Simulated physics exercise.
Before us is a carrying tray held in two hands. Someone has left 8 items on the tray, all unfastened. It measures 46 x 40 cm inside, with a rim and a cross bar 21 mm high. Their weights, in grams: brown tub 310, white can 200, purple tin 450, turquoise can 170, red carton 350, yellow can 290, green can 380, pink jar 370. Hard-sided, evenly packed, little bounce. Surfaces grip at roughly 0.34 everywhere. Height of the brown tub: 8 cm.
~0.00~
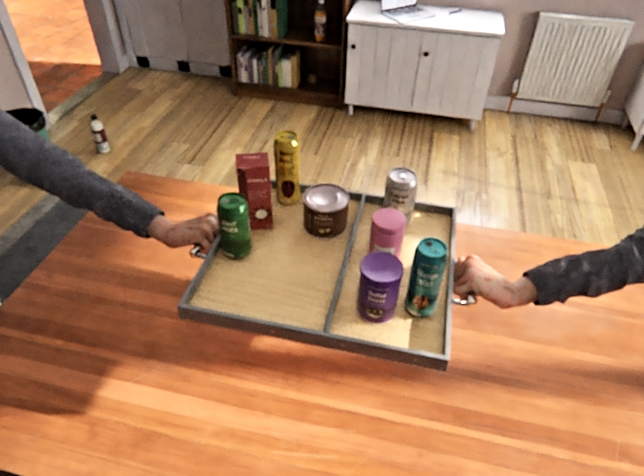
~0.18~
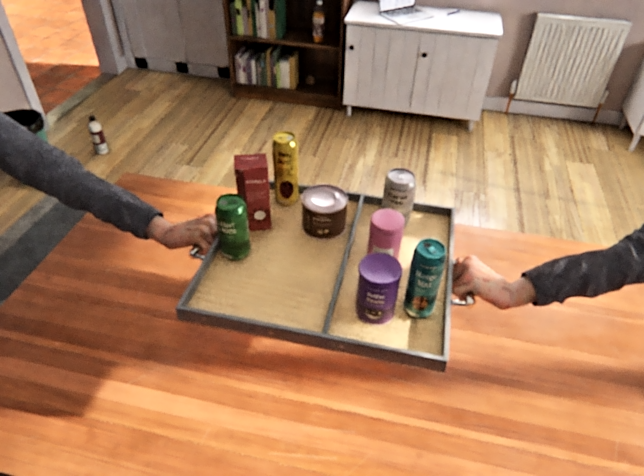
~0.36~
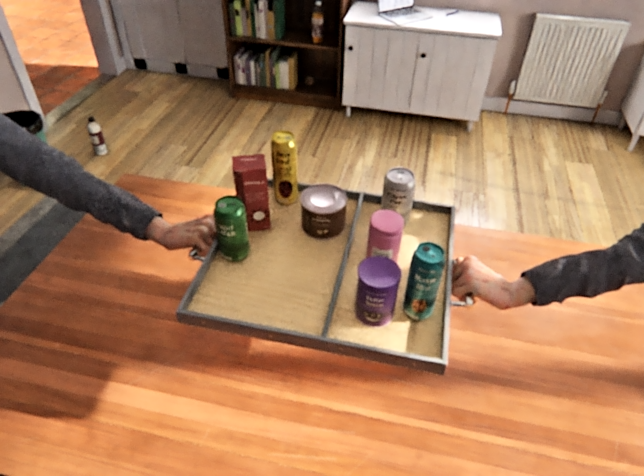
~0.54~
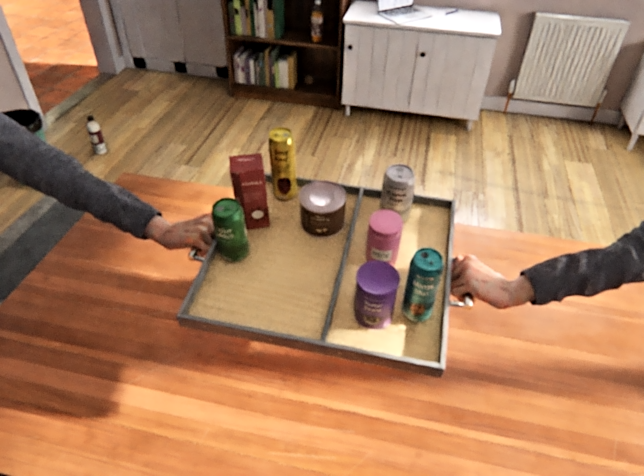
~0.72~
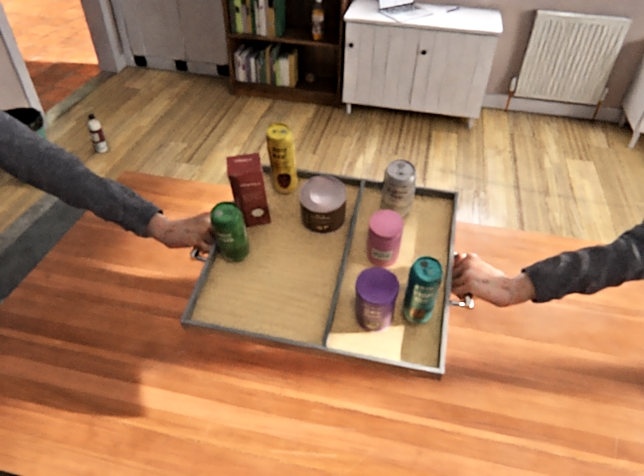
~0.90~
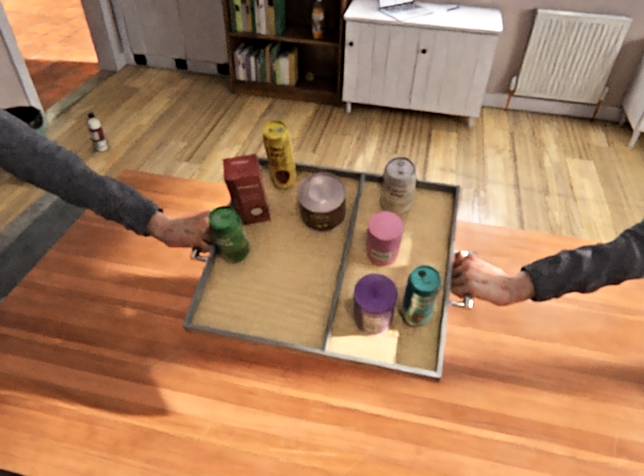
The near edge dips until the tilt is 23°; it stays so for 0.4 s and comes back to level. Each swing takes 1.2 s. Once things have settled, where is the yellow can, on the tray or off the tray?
The yellow can is still aboard.
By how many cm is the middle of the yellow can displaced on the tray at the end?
About 29 cm.
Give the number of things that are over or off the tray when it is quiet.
That comes to 4.
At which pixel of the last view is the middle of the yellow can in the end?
Around (264, 278).
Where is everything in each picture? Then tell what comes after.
In the first picture, tray level; yellow can (287, 169); brown tub (326, 211).
In the second picture, tray level; purple tin (378, 290); turquoise can (424, 281).
In the third picture, tray tilted 2°, near edge down; red carton (252, 194); green can (232, 230).
In the fourth picture, tray tilted 6°, near edge down; pink jar (384, 240); brown tub (323, 209).
In the fifth picture, tray tilted 12°, near edge down; white can (398, 190); purple tin (376, 301).
In the sixth picture, tray tilted 18°, near edge down; yellow can (280, 157); turquoise can (420, 297).
After 1.60 s, tray tilted 23°, near edge down; yellow can on its side near (261, 287); turquoise can tipped 19° from how it sat; red carton slid 18 cm.
After 2.20 s, tray tilted 15°, near edge down; turquoise can, red carton and green can now off the tray; yellow can on its side near (264, 290); white can slid 18 cm.
At rest (3.4 s), off the tray, turquoise can, red carton and green can; tipped over on the tray, yellow can; not toppled but over 5 cm from the start, brown tub, white can, purple tin and pink jar. In the last view, yellow can near (264, 278).
